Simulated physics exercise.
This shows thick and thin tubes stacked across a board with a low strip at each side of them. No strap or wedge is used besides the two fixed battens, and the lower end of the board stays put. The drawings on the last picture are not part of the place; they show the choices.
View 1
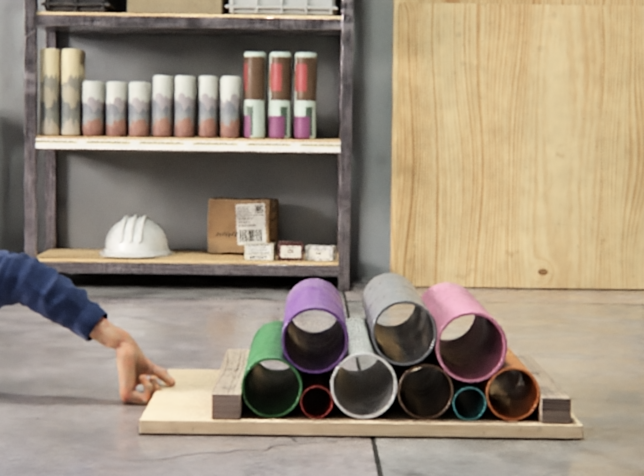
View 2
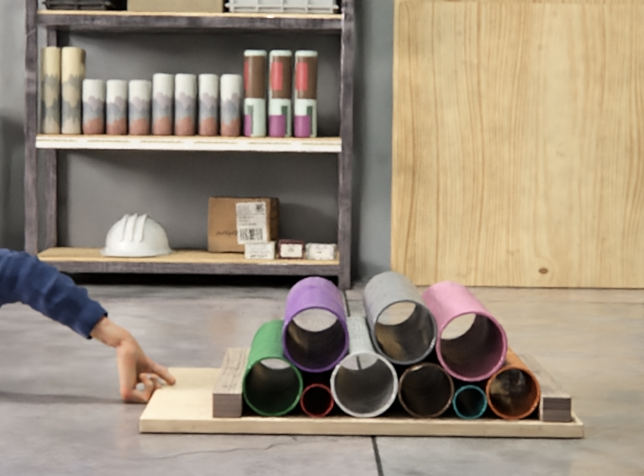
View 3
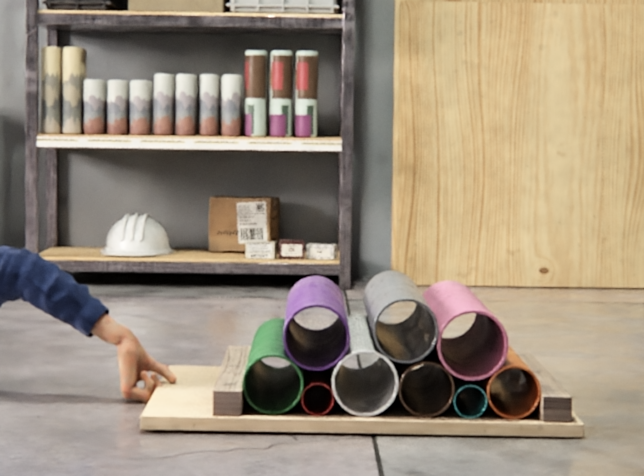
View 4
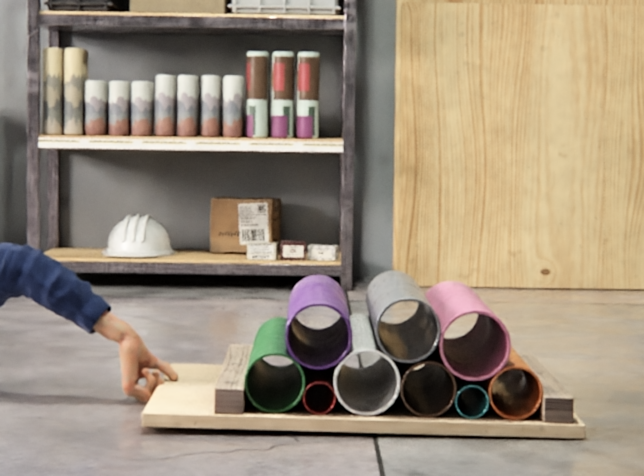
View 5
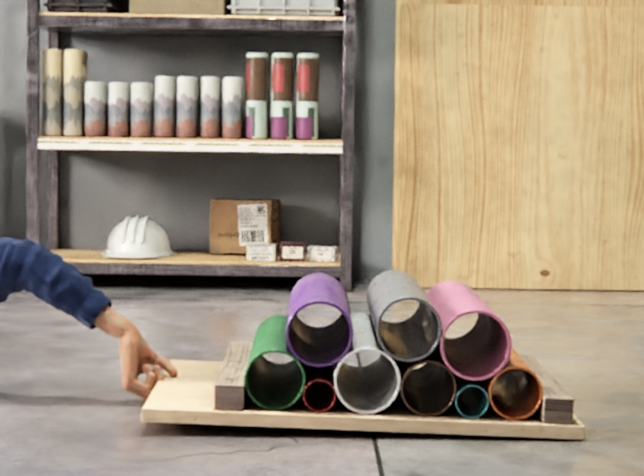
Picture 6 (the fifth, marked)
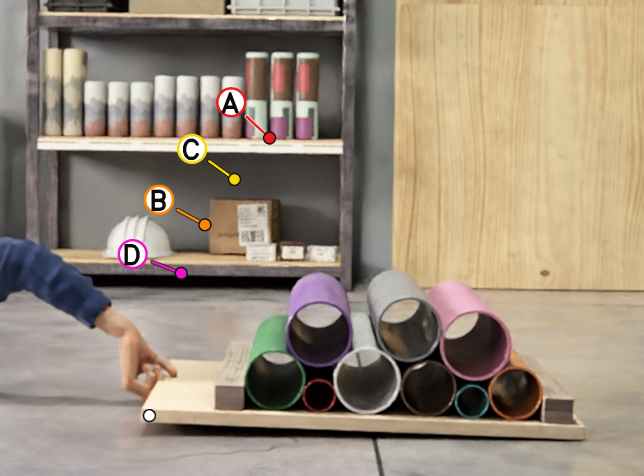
A hand at the left held the end of a wooden board stacked with colourful tubes in front of a shelf, then slowly raised that end slightly while the tubes stayed stacked.
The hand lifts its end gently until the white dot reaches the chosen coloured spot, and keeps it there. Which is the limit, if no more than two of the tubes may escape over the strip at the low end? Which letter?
At most to A.
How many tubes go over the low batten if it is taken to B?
With B, none.
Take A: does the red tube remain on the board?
Yes, with A.
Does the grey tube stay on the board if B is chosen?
Yes.
On the copy, A at (270, 138); B at (205, 225); C at (234, 180); D at (181, 273); the white dot at (150, 416).
On A. First, board at 21°.
Then, board at 41°.
Finally, board at 42°, two over the low batten (pink, grey).
By contrast, B none over the low batten; C two over the low batten (pink, grey); D none over the low batten.
